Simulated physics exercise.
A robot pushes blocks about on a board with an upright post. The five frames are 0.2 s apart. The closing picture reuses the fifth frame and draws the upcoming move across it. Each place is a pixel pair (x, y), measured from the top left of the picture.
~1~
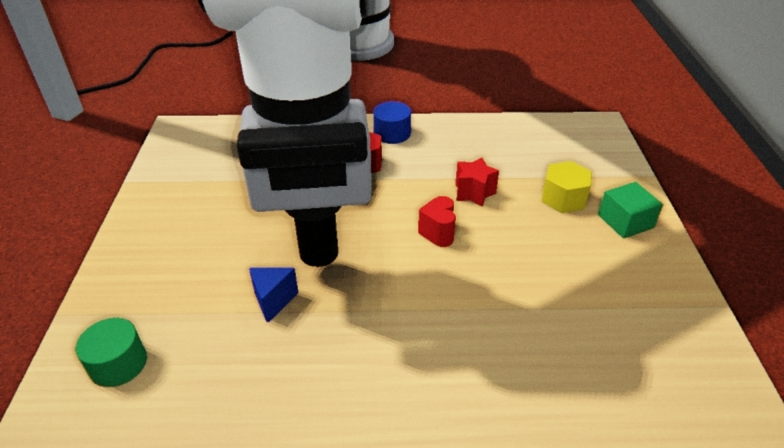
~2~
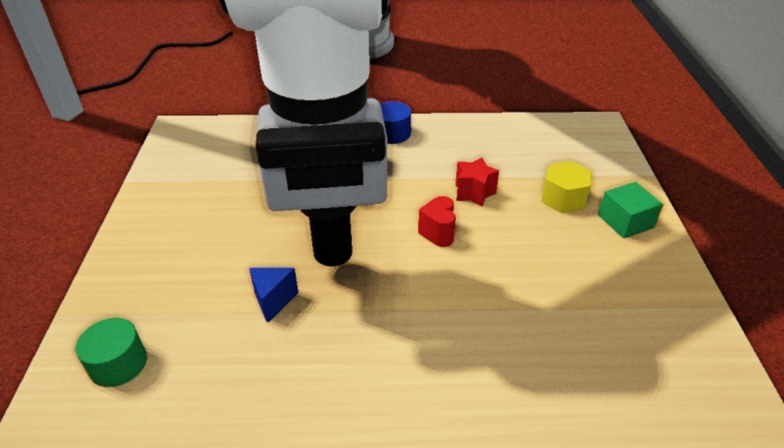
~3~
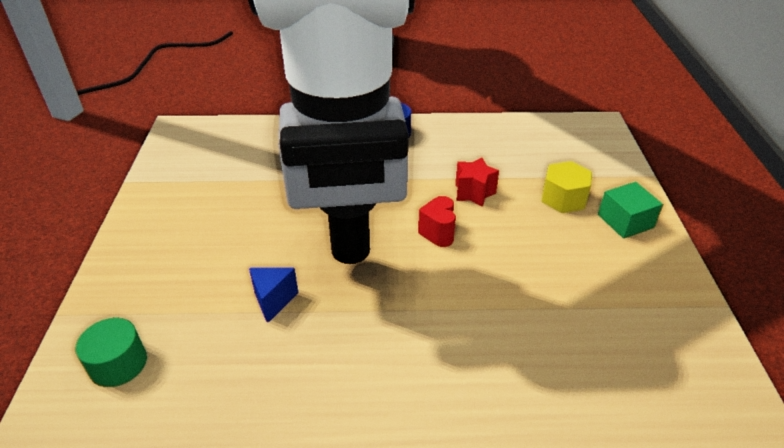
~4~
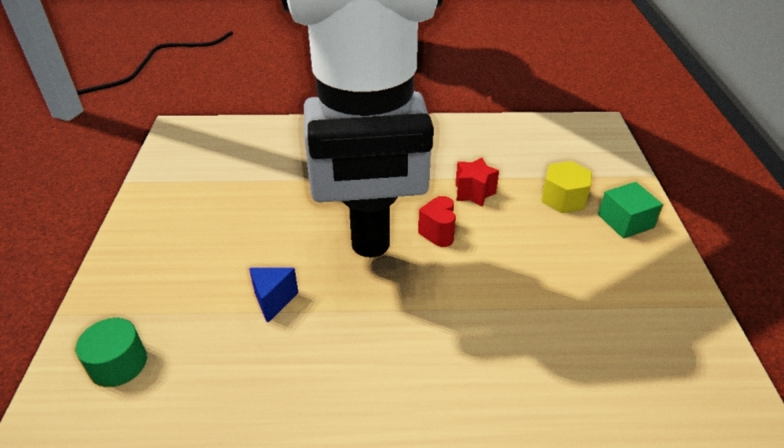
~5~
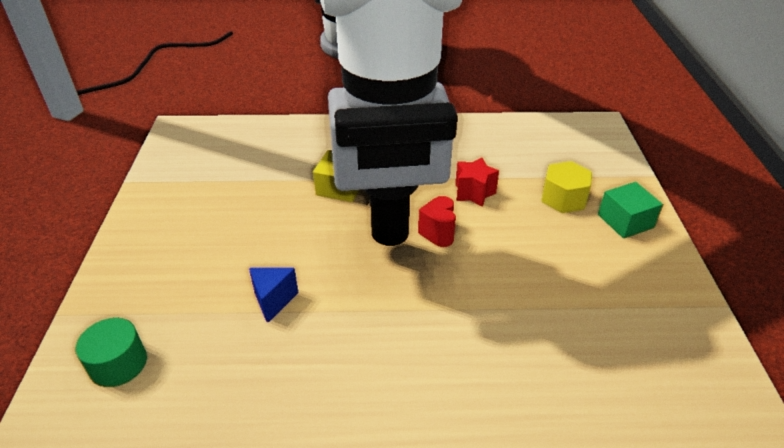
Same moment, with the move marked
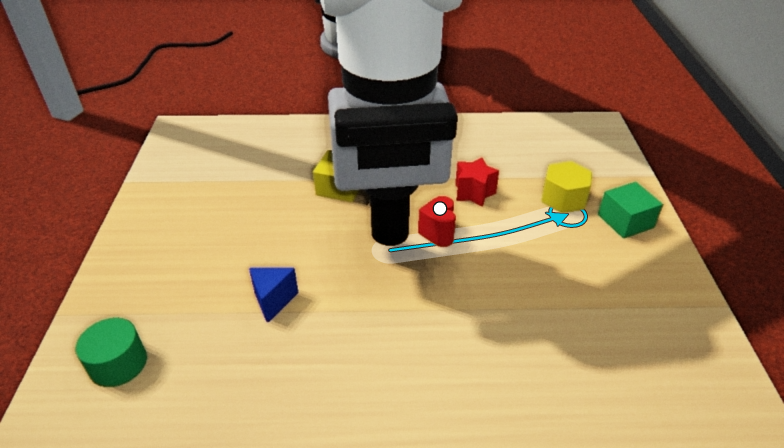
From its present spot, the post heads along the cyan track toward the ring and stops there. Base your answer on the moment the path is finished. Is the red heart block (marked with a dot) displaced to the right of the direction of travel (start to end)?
Going by the path, no.
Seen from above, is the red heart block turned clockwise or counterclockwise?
It makes a counterclockwise turn.
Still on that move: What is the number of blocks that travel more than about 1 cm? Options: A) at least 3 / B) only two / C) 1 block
The one that fits is B, only two.
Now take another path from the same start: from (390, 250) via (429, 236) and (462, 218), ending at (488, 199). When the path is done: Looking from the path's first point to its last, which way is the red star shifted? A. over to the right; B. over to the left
My answer is option B.
The line goes from (390, 250) by way of (454, 241) and (515, 230) to (568, 214); the dot is on the red heart block.
What follows on the original path. One third of the way, post at (456, 225); red heart block at (470, 197), turned 30° anticlockwise.
Two thirds of the way, post at (518, 214); red heart block at (480, 191), turned 60° anticlockwise.
At the end, post at (572, 198); red heart block at (480, 191), turned 60° anticlockwise; yellow hexagon at (577, 167), turned 25° anticlockwise; green square block unmoved.
